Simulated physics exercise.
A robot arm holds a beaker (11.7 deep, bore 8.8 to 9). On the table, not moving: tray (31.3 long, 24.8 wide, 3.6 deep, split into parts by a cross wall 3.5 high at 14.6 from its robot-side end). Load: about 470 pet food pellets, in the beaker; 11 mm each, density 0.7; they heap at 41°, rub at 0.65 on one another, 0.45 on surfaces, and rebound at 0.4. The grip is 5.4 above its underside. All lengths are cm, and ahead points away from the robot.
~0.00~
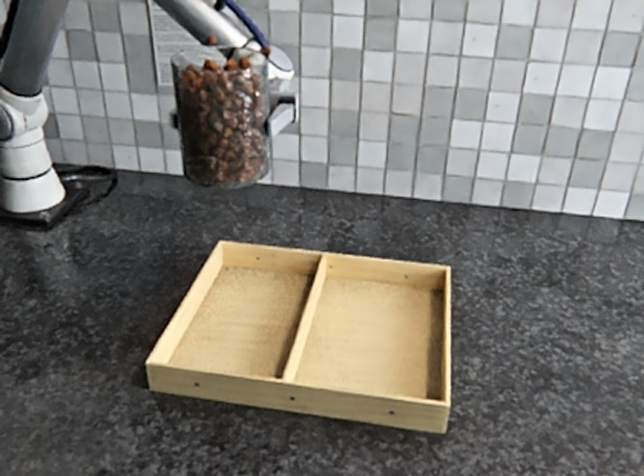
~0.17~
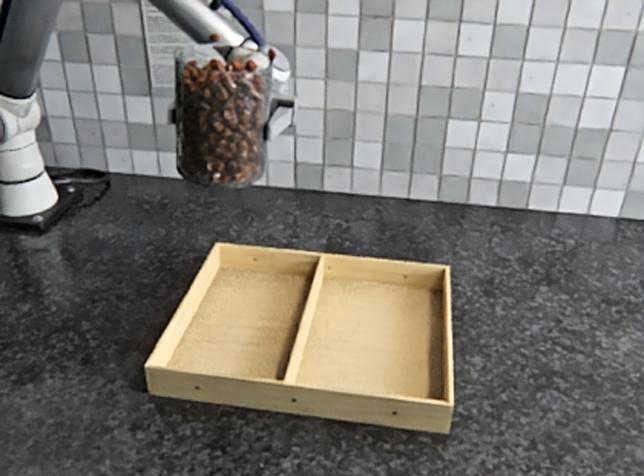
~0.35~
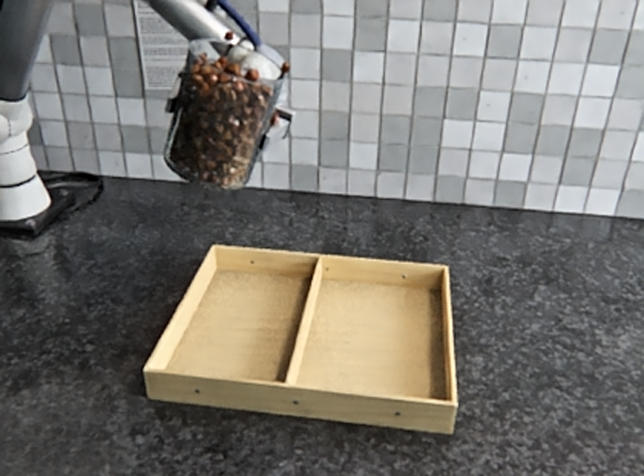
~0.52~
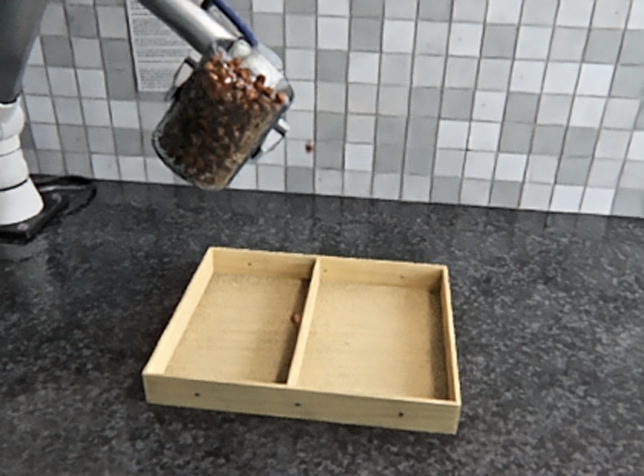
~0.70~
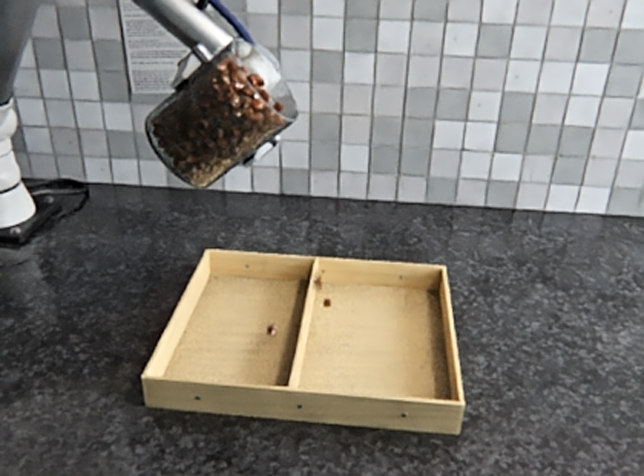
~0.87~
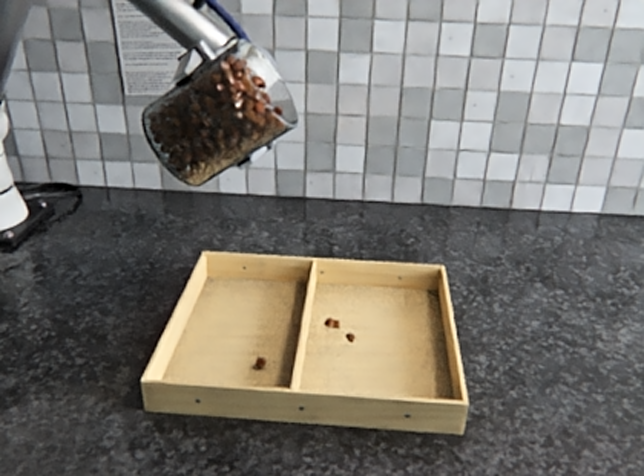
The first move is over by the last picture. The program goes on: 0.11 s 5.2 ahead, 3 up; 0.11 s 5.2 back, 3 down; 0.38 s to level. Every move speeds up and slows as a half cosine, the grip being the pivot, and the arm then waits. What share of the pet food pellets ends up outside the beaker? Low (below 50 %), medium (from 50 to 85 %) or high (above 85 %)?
Outside the beaker the share is low, below 50 %.
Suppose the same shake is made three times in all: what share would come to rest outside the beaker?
It would be near 60 per cent.
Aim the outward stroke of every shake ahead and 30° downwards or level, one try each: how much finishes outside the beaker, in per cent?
About 5 and 20 per cent.
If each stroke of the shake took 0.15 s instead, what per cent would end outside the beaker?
It would be near 15 per cent.
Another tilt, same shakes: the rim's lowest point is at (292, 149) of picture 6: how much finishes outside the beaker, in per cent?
Some 80 per cent.
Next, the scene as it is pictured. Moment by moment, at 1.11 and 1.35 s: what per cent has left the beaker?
In turn: 30, 35.
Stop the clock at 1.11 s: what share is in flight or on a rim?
Some 28 per cent.
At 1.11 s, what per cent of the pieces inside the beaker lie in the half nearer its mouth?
About 60 per cent.
After 1.11 s, tilted 55° forward, highest piece 33 above the table; 332 in the beaker, 3 in the far-side part, 1 in the robot-side part, 133 in flight or on a rim.
After 1.35 s, tilted 12° forward, highest piece 32 above the table; 296 in the beaker, 140 in the far-side part, 16 on the table or floor, 9 in the robot-side part, 8 in flight or on a rim.
After 1.67 s, level, highest piece 31 above the table; 296 in the beaker, 141 in the far-side part, 22 on the table or floor, 10 in the robot-side part.
After 2.72 s, level, highest piece 31 above the table; 296 in the beaker, 141 in the far-side part, 22 on the table or floor, 10 in the robot-side part.
In the end, 296 in the beaker, 141 in the far-side part, 22 on the table or floor, 10 in the robot-side part. That is 37 % outside the beaker.
